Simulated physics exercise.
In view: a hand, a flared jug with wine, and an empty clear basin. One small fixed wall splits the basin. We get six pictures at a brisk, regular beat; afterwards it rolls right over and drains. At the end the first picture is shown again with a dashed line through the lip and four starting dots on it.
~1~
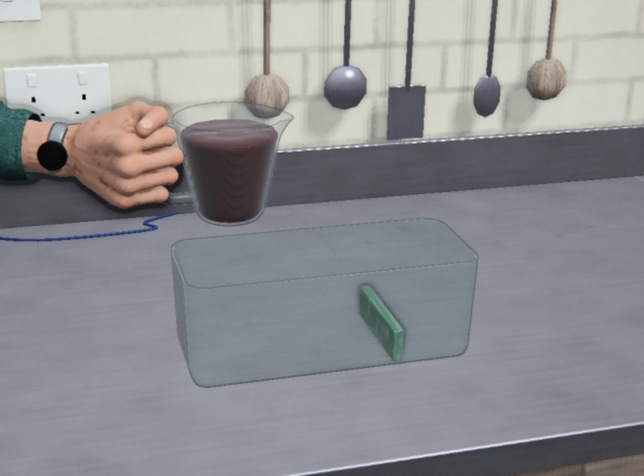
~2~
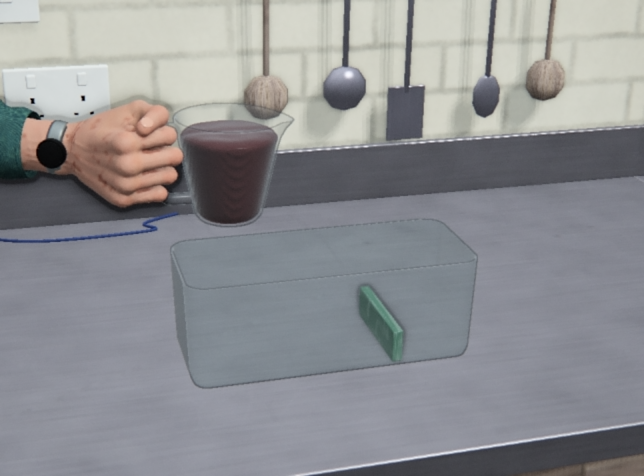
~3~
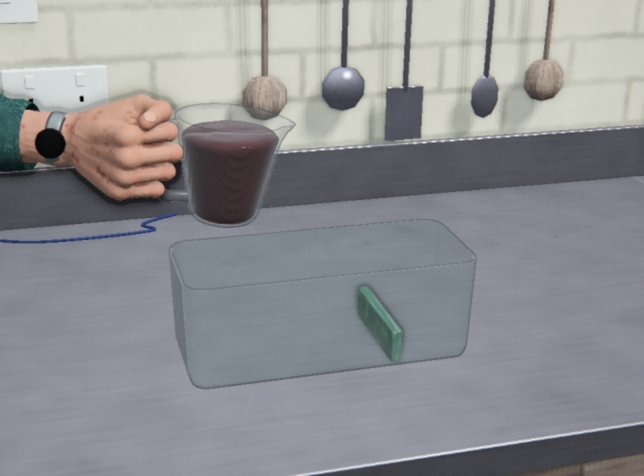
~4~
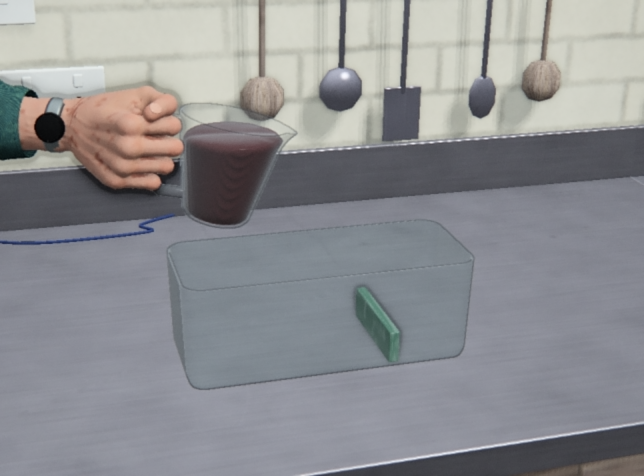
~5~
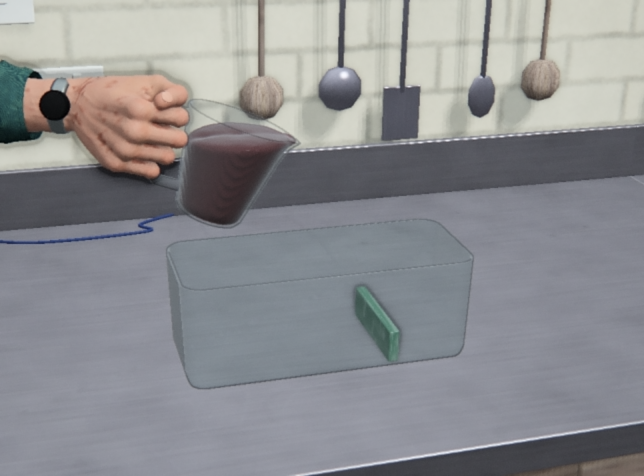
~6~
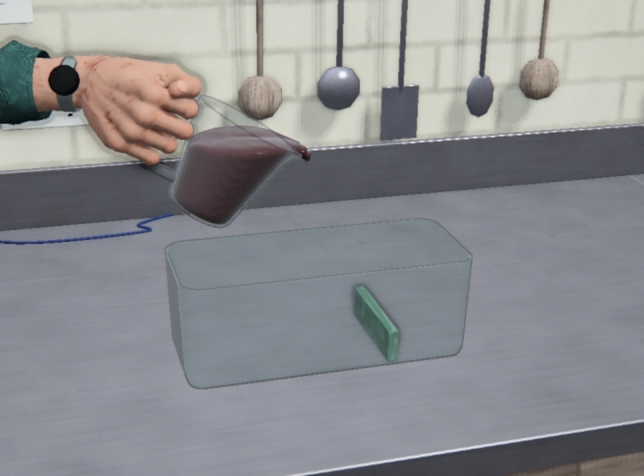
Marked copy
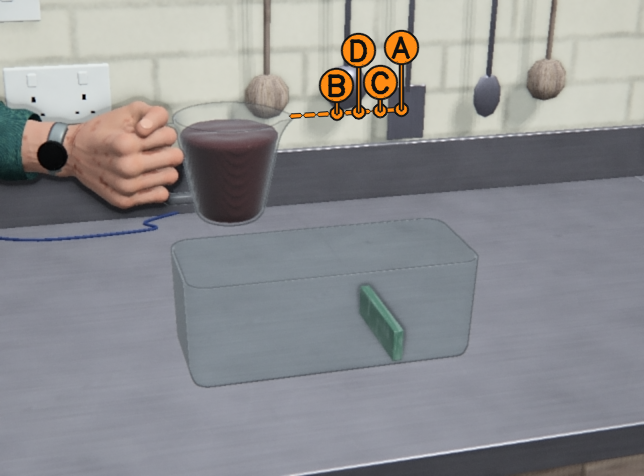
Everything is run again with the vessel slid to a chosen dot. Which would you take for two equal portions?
The answer is dot B.
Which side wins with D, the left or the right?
More ends on the right.
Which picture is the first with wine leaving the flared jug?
Picture 6.
On the marked copy, A at (401, 109); B at (336, 113); C at (380, 110); D at (358, 112).
If A is chosen, about 38 % ends left of the wall and 61 % right of it.
If B is chosen, about 48 % ends left of the wall and 52 % right of it.
If C is chosen, about 32 % ends left of the wall and 66 % right of it.
If D is chosen, about 27 % ends left of the wall and 72 % right of it.
